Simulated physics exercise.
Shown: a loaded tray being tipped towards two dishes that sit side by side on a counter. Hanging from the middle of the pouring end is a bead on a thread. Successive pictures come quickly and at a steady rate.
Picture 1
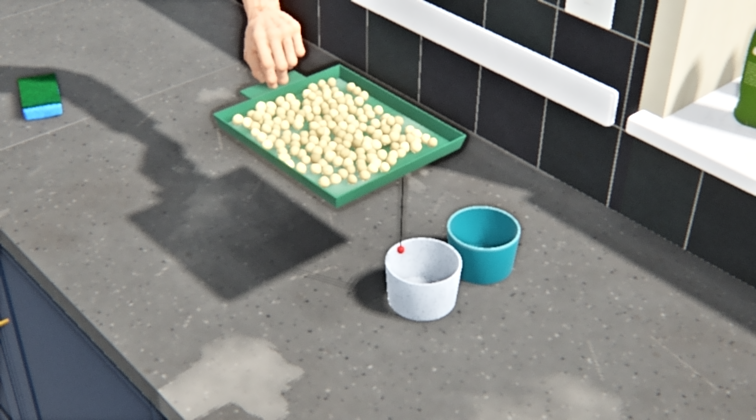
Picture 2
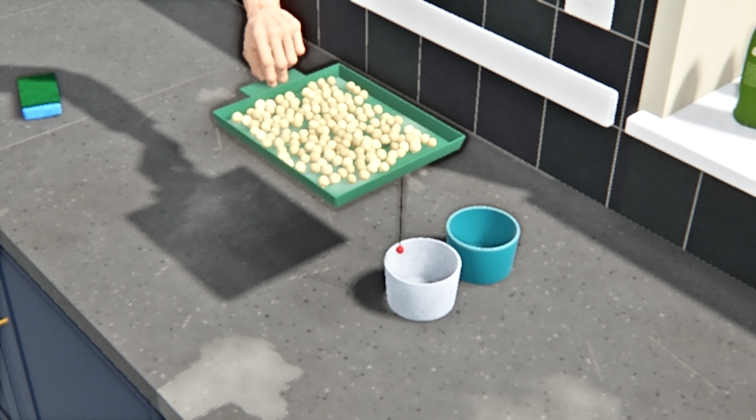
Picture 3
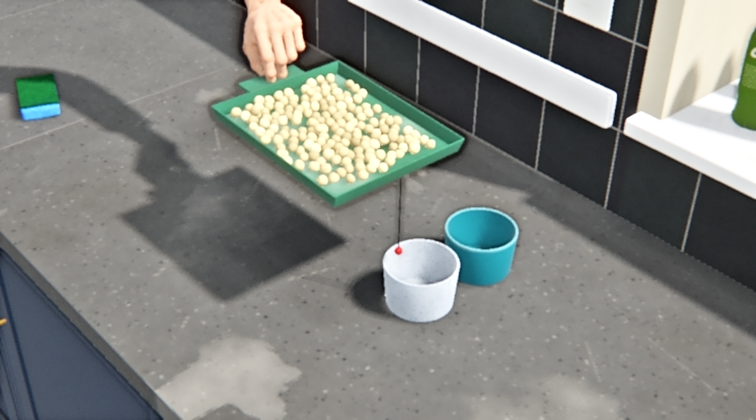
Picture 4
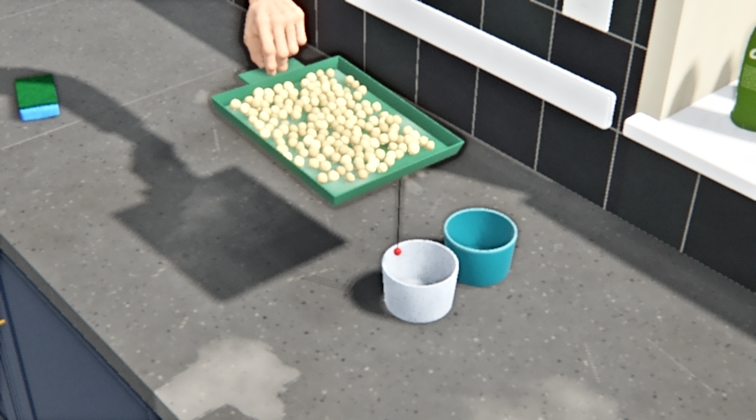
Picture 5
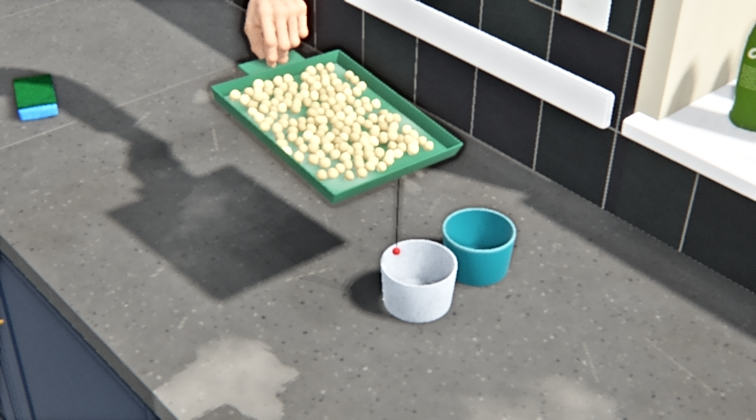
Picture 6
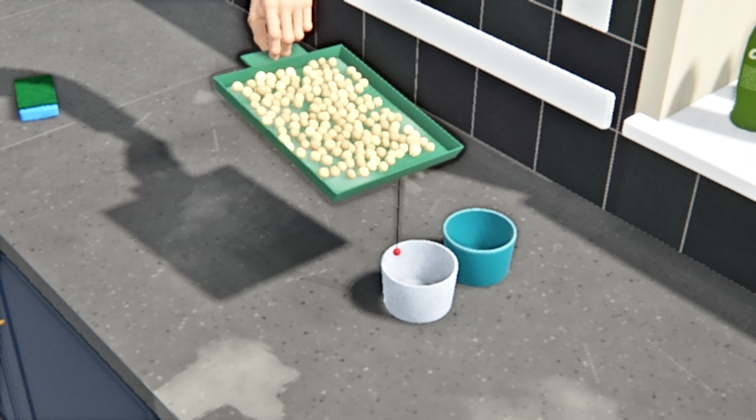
Green tray of round, pale nuts held by a hand above a grey counter, tilting slightly beside white and teal dishes.
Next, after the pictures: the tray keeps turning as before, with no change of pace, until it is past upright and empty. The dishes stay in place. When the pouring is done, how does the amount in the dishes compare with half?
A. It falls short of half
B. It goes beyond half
It goes beyond half.
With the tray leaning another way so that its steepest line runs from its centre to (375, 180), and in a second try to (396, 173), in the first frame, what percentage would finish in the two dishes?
The first try gives close to 10 percent; the next gives 20 percent.
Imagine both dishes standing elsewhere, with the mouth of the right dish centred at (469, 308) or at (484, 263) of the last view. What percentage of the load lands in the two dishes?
It would be roughly 0 per cent, followed by roughly 20 per cent.
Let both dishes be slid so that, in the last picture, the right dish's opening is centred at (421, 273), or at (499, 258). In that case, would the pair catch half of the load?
Shy of half, then shy of half.
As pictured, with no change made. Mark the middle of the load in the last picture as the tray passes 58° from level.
The centre of the load shows up near (396, 112) in the last view.
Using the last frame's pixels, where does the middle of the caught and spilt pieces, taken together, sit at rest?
It settles centred around (464, 270).
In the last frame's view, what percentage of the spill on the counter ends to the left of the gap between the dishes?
Looks to be around 40 per cent of the spill.
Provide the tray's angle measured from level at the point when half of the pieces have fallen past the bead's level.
Roughly 105°.
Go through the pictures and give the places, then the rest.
The first frame shows corners of the pouring end near (337, 194) and (460, 135), level; middle of the load near (337, 130), macadamia nuts; left dish near (448, 295); right dish near (508, 260); bead on its thread near (401, 250).
The second frame shows corners of the pouring end near (336, 194) and (460, 136), level; middle of the load near (336, 129).
The third frame shows corners of the pouring end near (336, 194) and (459, 138), tipped barely, lowest at the right corner; middle of the load near (335, 128).
The fourth frame shows corners of the pouring end near (336, 193) and (458, 141), tipped a little, lowest at the right corner; middle of the load near (335, 125).
The fifth frame shows corners of the pouring end near (335, 191) and (458, 143), tipped a little, lowest at the right corner; middle of the load near (335, 120).
The sixth frame shows corners of the pouring end near (337, 190) and (458, 145), tipped a little, lowest at the right corner; middle of the load near (337, 117); left dish near (444, 297); right dish near (504, 262).
Shortly afterwards, tray tipped steeply; all but a few on the tray; only a few in the right dish.
Next, tray tipped right over; the bulk on the tray; only a few in the left dish; only a few in the right dish; near a quarter in the air.
Some moments later, tray tipped past a quarter turn; near a quarter in the left dish; near half in the right dish; near a third outside both.
In the end, tray tipped past a quarter turn; near a quarter in the left dish; near half in the right dish; near a third outside both.
